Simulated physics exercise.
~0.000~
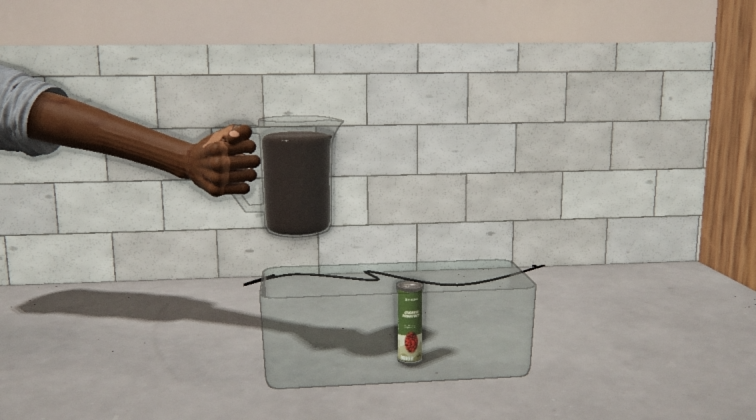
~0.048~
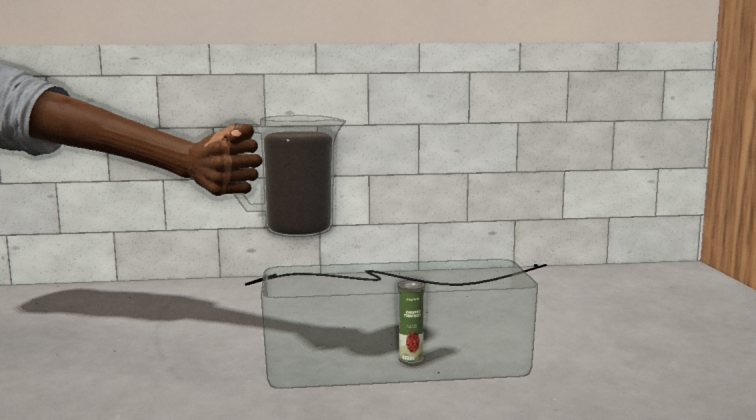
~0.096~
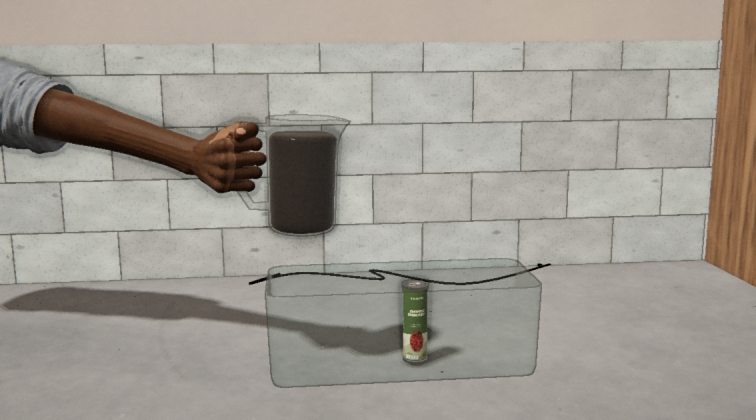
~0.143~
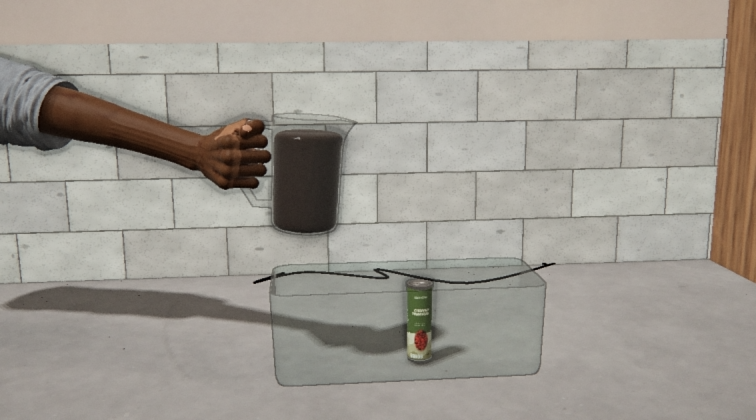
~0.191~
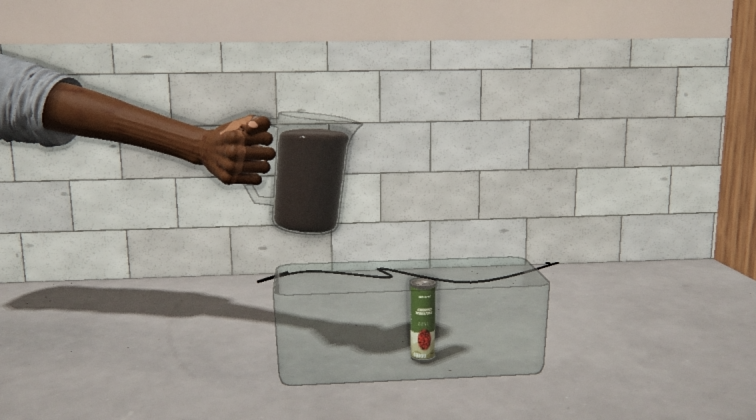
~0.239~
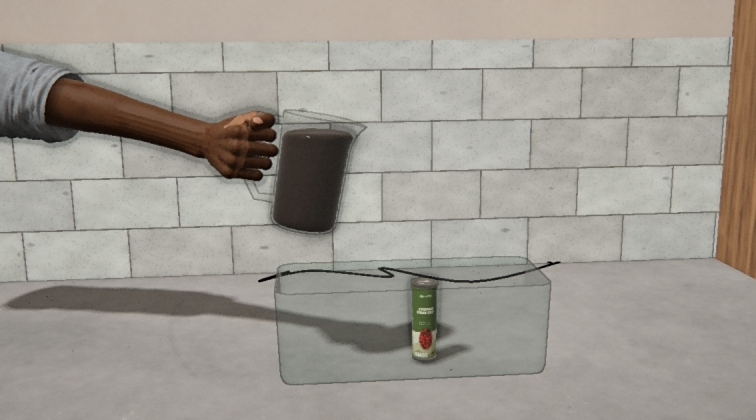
A hand holding a jug of dark liquid above a clear basin with a tin inside, slowly tilting the jug slightly rightwards.
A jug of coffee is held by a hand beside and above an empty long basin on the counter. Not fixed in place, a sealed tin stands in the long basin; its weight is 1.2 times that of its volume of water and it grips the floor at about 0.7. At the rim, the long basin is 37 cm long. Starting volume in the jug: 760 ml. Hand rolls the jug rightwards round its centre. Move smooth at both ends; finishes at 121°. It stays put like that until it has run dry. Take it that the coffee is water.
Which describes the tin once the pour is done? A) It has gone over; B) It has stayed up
A.
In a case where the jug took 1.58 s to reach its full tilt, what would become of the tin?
Tips over.
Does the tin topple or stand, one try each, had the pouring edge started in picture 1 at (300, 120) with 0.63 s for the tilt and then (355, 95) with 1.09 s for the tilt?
Run one: It does not tip. Run two: It tumbles.
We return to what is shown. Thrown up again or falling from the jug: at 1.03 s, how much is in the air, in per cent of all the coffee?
Around 20 percent of the liquid.
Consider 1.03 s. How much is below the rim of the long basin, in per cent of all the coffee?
Close to 54 in a hundred.
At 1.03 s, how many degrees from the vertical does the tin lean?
It is at some 0°.
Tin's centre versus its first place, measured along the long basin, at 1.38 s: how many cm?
The tin has gone some 8 cm.
By 0.69 s the tilt is 70° and 85 per cent is still to pour; the tin stands where it began.
By 1.03 s the tilt is 111° and 26 per cent is still to pour; the tin stands where it began.
By 1.38 s the tilt is 121° and 0 per cent is still to pour; the tin lies on its side.
By 1.76 s the tilt is 121° and 0 per cent is still to pour; the tin lies on its side.
At rest the tin lies on its side.
